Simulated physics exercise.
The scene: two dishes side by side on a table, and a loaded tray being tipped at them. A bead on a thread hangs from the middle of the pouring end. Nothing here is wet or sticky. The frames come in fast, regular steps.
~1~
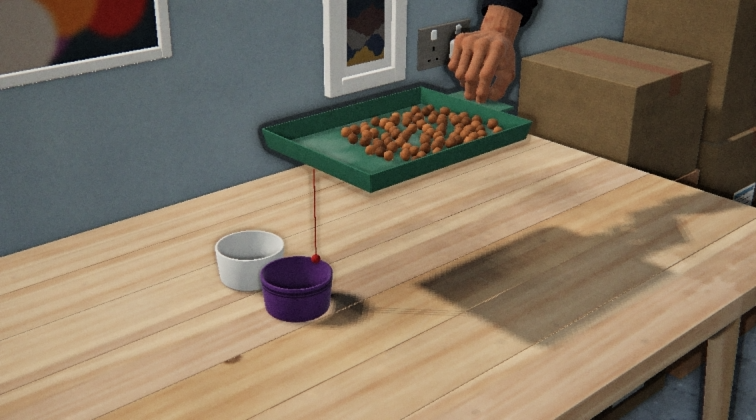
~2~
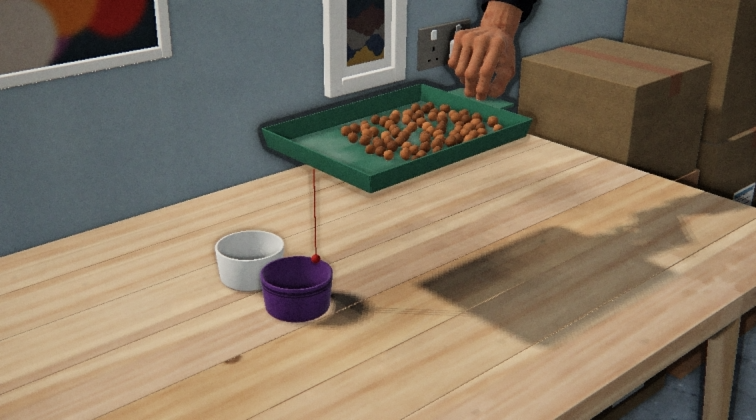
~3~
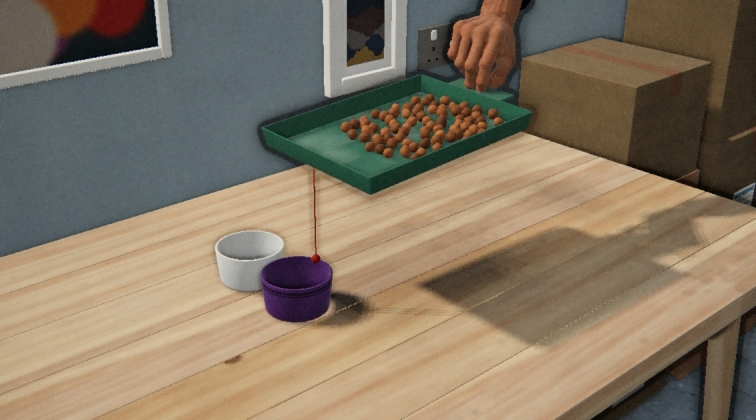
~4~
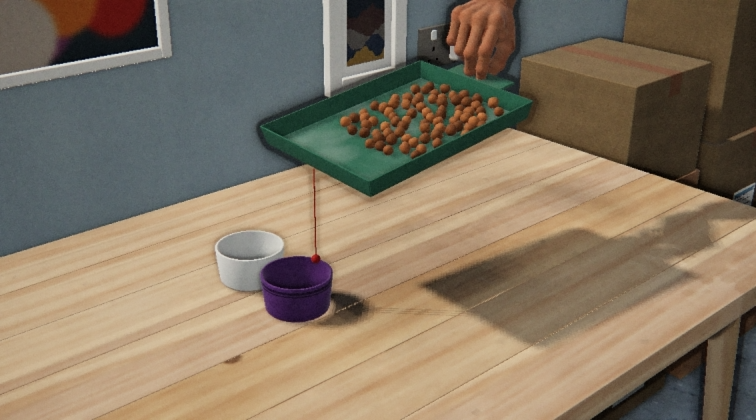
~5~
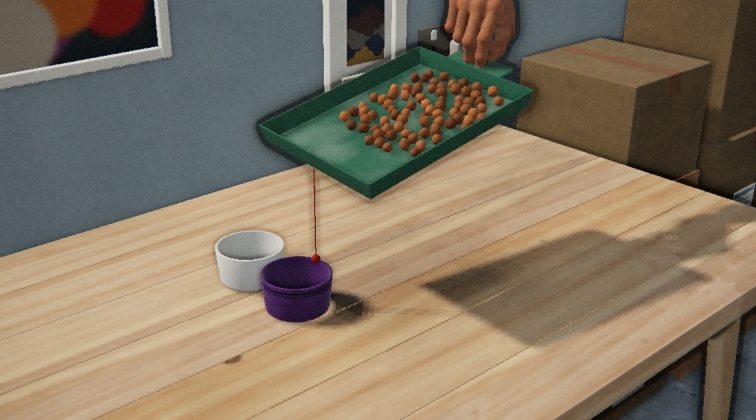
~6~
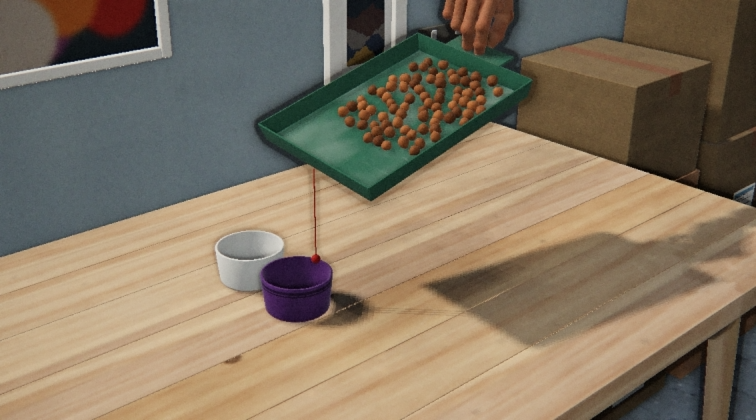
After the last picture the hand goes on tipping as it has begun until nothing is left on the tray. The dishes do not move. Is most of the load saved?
They take less than half between them.
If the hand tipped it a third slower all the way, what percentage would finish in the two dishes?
Roughly 0 in a hundred.
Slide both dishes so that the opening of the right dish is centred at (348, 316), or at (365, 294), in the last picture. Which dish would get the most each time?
First the dish on the right, then the right-hand dish.
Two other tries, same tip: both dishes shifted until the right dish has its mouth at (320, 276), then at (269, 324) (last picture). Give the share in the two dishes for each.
In turn 0 and 0 in a hundred.
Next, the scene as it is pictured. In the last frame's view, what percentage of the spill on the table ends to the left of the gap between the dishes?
Near 20 %.
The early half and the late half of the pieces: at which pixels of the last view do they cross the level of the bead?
Around (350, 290) and then (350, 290).
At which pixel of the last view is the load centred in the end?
Roughly at (353, 349).
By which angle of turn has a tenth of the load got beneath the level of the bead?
Near 100 degrees.
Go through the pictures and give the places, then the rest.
In the first picture, corners of the pouring end near (268, 129) and (371, 173), level; middle of the load near (431, 133), hazelnuts; left dish near (223, 269); right dish near (269, 298); bead on its thread near (316, 259).
In the second picture, corners of the pouring end near (267, 129) and (371, 173), level; middle of the load near (431, 132).
In the third picture, corners of the pouring end near (267, 128) and (370, 175), tipped barely, lowest at the right corner; middle of the load near (431, 126).
In the fourth picture, corners of the pouring end near (266, 126) and (370, 178), tipped a little, lowest at the right corner; middle of the load near (431, 118).
In the fifth picture, corners of the pouring end near (265, 125) and (369, 181), tipped a little, lowest at the right corner; middle of the load near (430, 111).
In the sixth picture, corners of the pouring end near (264, 123) and (369, 184), tipped clearly, lowest at the right corner; middle of the load near (429, 104); left dish near (223, 269); right dish near (269, 298).
Shortly afterwards, tray tipped steeply; all but a few on the tray; only a few in the air.
Next, tray tipped right over; the bulk on the tray; a little outside both; a little in the air.
Some moments later, tray tipped past a quarter turn; only a few in the right dish; all but a few outside both.
In the end, tray tipped past a quarter turn; only a few in the right dish; none at all in the left dish; all but a few outside both.
